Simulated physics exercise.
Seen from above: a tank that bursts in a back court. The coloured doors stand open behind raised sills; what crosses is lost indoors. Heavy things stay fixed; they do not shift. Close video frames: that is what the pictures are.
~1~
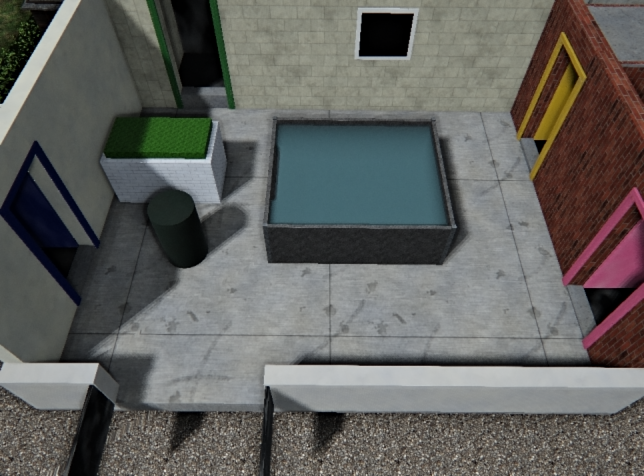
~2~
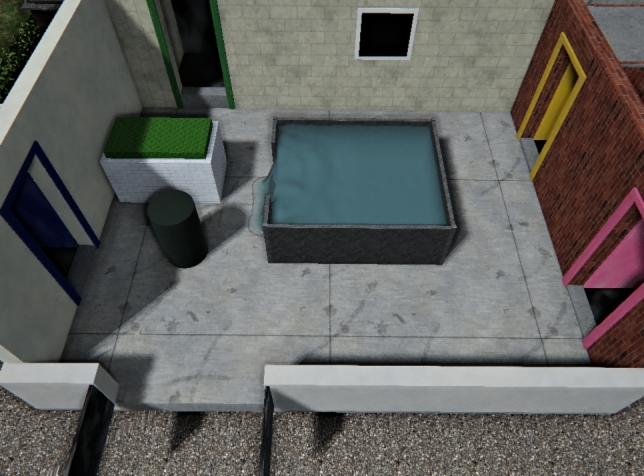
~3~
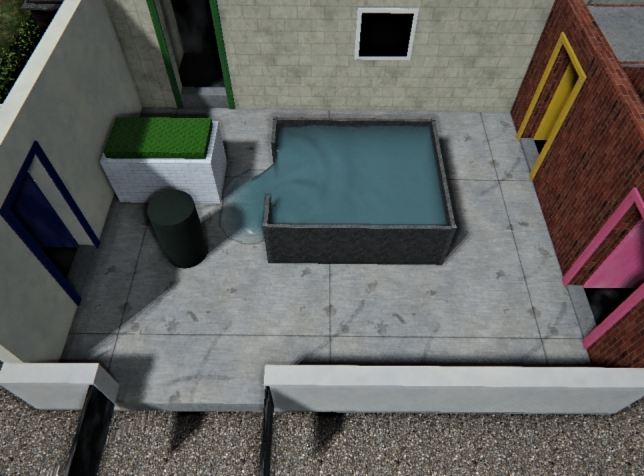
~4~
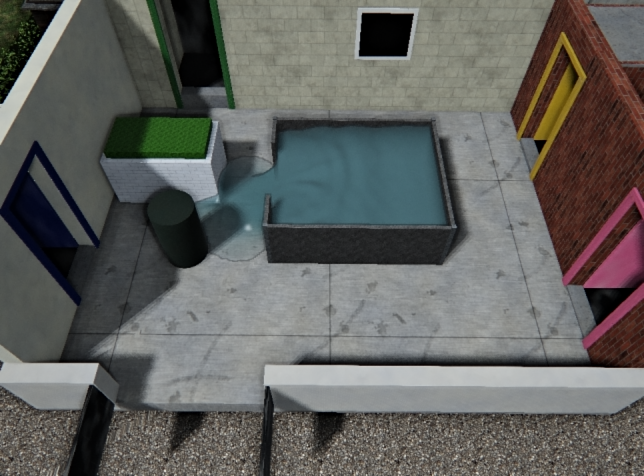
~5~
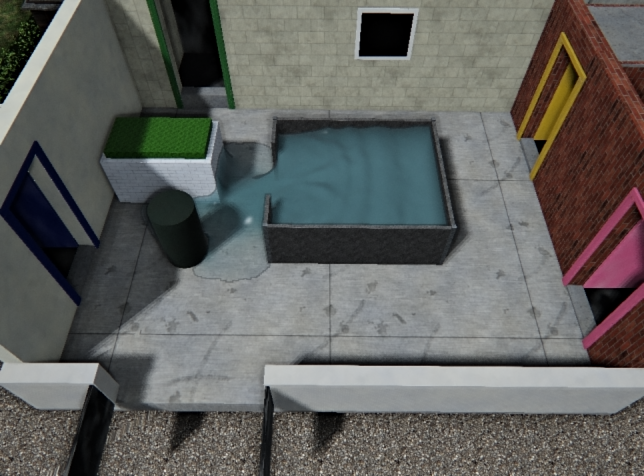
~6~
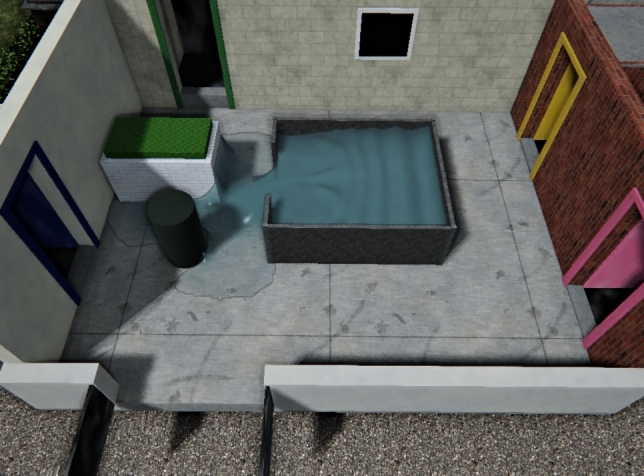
In a back court, water pours from the tank's left side and spreads across the paving.
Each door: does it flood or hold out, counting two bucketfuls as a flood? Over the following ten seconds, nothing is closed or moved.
Pink door floods, blue door floods, green door holds out, yellow door floods.
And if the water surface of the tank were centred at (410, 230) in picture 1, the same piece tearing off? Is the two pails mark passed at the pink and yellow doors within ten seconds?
As I see it, the pink door remains below and the yellow door remains below.
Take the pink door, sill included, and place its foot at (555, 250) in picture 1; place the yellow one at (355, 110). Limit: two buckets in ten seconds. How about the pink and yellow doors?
Here the pink door stays within the limit while the yellow door stays within the limit.
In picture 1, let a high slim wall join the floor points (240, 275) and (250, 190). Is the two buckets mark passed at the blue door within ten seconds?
Note - blue door does not reach it.
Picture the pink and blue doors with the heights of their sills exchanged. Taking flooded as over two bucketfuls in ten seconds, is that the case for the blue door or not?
Blue: Tops it.
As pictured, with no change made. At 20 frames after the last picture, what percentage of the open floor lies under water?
Around 65 percent, give or take.
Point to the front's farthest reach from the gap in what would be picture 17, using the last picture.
The front should reach about (53, 383).
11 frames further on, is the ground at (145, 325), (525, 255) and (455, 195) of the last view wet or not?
The three points read soaked through, clear and clear.
A moment on, water covers 25 % of the floor; the pink door not reached, the blue door under two buckets in, the green door wet at the sill, nothing in, the yellow door not reached.
Next, water covers 45 % of the floor; the pink door not reached, the blue door over two buckets in, the green door wet at the sill, nothing in, the yellow door not reached.
Then, water covers 65 % of the floor; the pink door not reached, the blue door over two buckets in, the green door wet at the sill, nothing in, the yellow door wet at the sill, nothing in.
Later, water covers 85 % of the floor; the pink door wet at the sill, nothing in, the blue door far over two buckets in, the green door wet at the sill, nothing in, the yellow door over two buckets in.
In the end, water covers 95 % of the floor; the pink door over two buckets in, the blue door far over two buckets in, the green door wet at the sill, nothing in, the yellow door far over two buckets in.
